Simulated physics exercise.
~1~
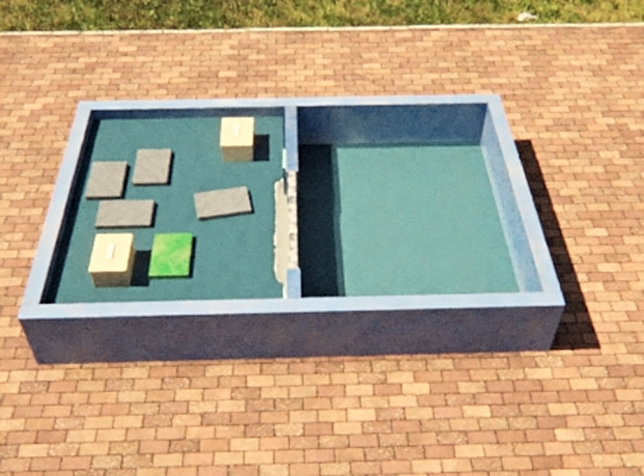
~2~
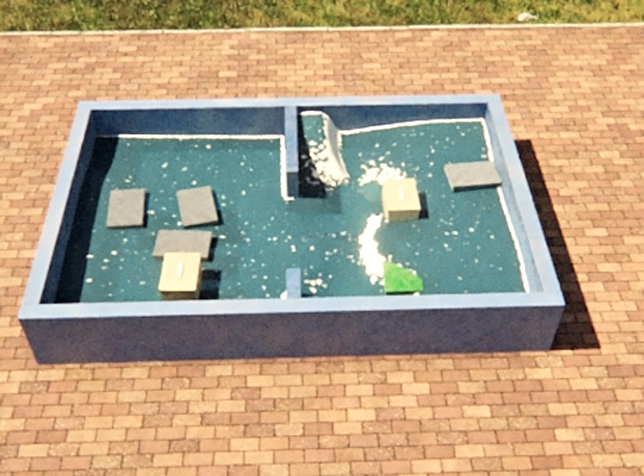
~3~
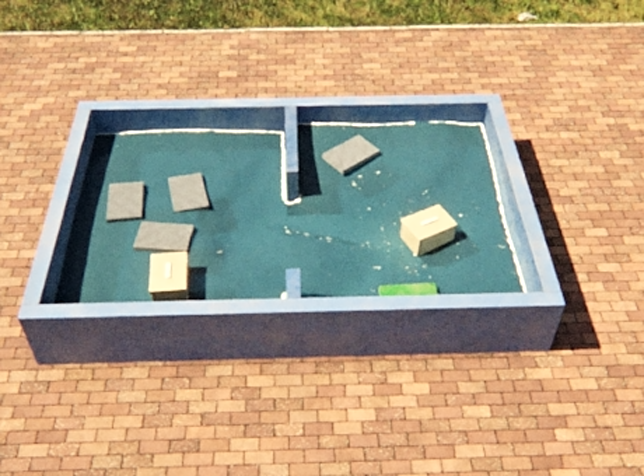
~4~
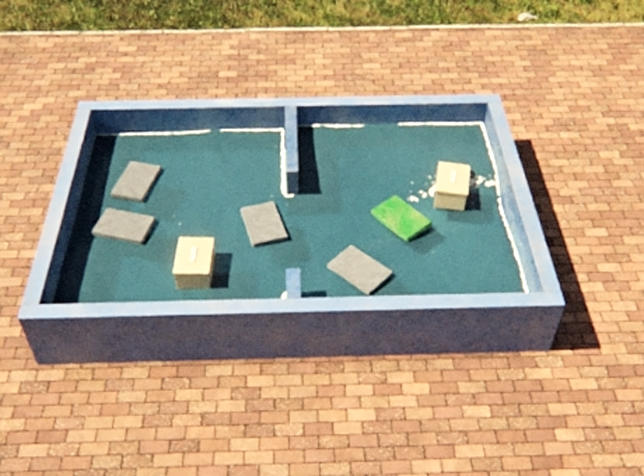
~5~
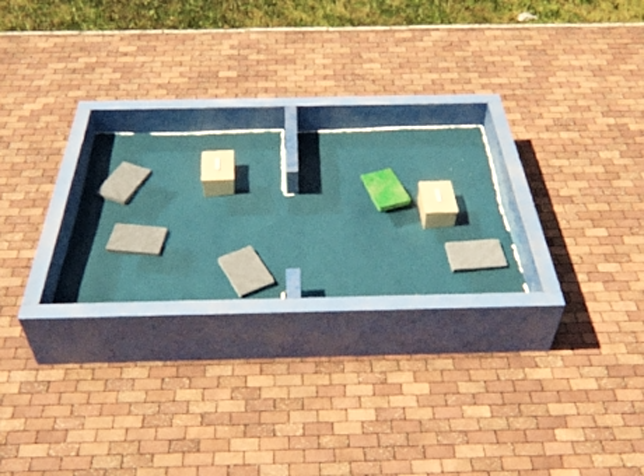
Water surged from the left side of a divided blue basin through the gap, carrying a green float, a gray slab and a wooden box to the right, where they drifted around and stayed afloat while the other pieces remained on the left.
